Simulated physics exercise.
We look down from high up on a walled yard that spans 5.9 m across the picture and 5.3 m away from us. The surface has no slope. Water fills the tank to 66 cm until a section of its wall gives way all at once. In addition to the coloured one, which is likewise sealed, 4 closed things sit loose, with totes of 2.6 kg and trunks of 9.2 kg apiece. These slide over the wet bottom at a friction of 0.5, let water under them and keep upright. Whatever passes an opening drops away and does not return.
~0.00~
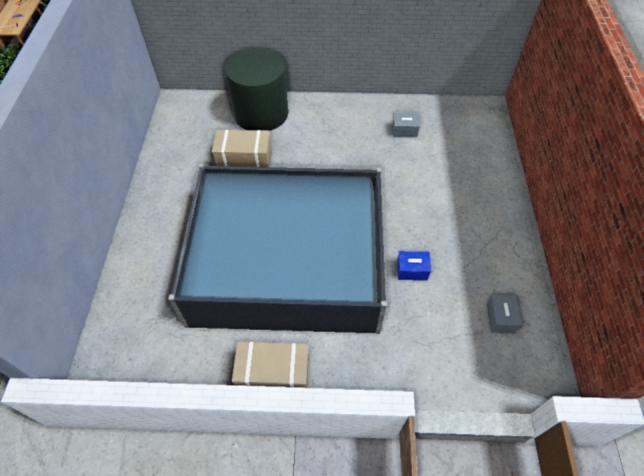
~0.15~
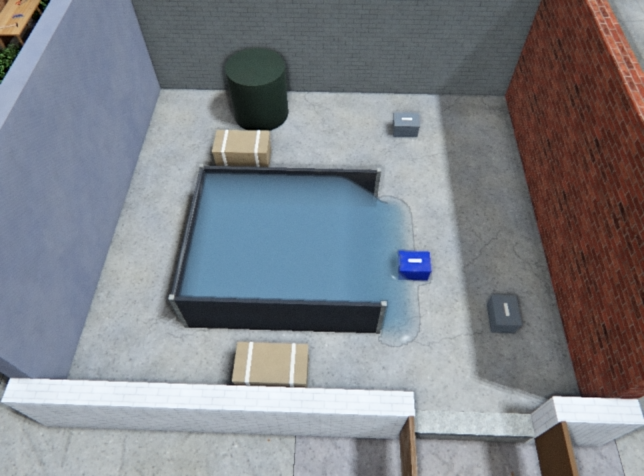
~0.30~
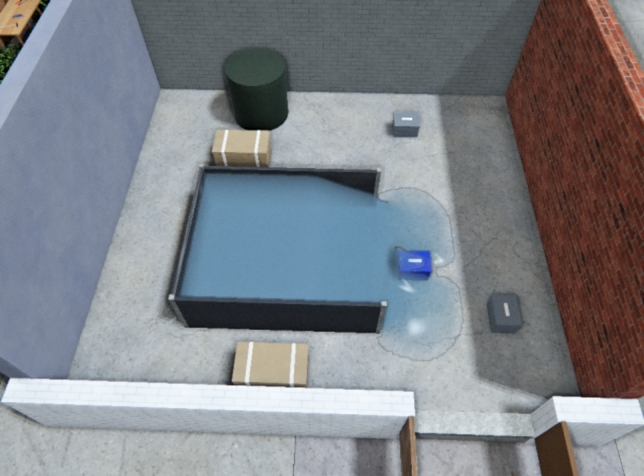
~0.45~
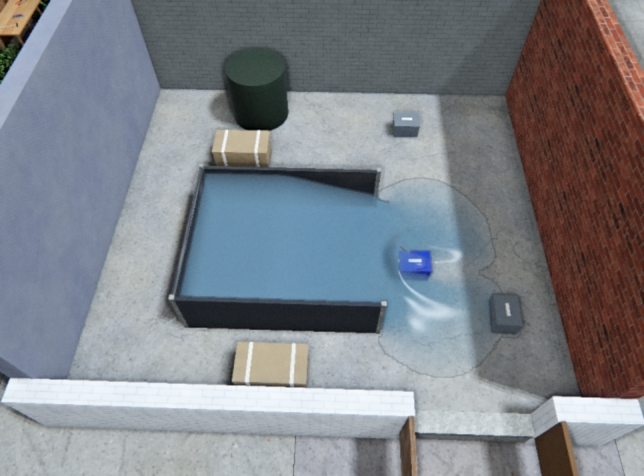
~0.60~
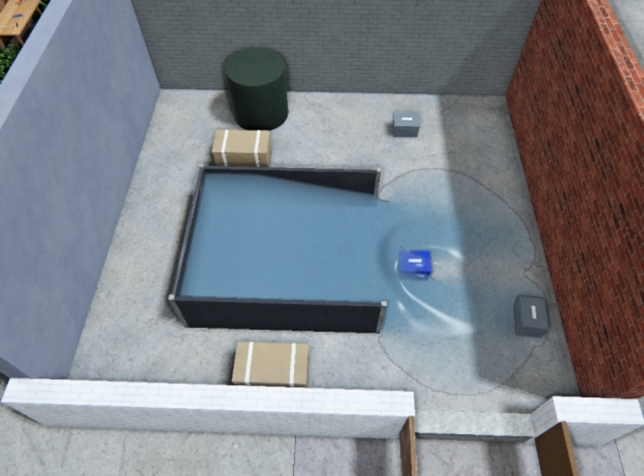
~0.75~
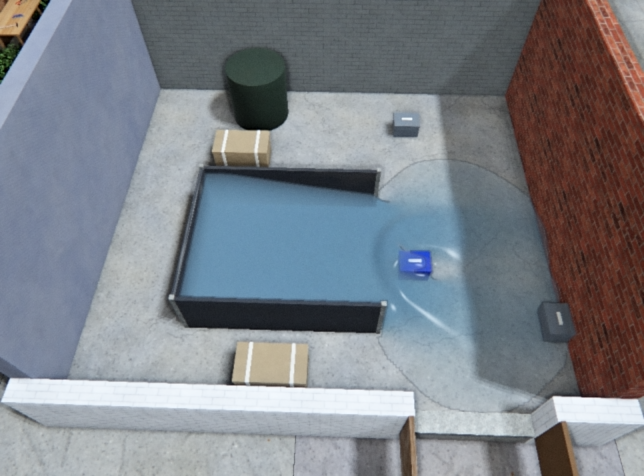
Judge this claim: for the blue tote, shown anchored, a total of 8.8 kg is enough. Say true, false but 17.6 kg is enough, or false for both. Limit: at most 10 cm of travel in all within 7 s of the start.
In all likelihood, neither amount helps.
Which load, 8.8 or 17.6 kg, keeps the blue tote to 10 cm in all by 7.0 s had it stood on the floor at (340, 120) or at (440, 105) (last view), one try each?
First spot: No mass works; second spot: No mass works.
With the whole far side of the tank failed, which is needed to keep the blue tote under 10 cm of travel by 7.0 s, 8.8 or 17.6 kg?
Under that change, only the heavier pick does it.
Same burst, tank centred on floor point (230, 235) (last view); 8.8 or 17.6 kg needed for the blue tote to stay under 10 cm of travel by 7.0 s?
Then, put simply, both options fail.
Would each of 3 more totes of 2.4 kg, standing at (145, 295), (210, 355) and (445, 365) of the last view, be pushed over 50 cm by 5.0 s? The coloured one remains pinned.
Going through them in turn, the answers are not too far, not too far and too far.
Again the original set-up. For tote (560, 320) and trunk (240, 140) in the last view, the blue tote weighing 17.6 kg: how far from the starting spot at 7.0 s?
Washed out, 200 cm.
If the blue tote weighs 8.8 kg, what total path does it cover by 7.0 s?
Total path: Approx. 750 cm.
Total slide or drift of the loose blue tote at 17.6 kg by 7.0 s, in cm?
Total path: Around 450 cm.
After 1.4 s the blue tote would be 147 cm from its start with 8.8 kg and 153 cm from its start with 17.6 kg; 26 cm of water round it then.
After 3.1 s the blue tote would be 204 cm from its start with 8.8 kg and 164 cm from its start with 17.6 kg; 28 cm of water round it then.
After 4.9 s the blue tote would be 326 cm from its start with 8.8 kg and gone out with 17.6 kg.
After 7.0 s the blue tote would be 341 cm from its start with 8.8 kg and gone out with 17.6 kg.
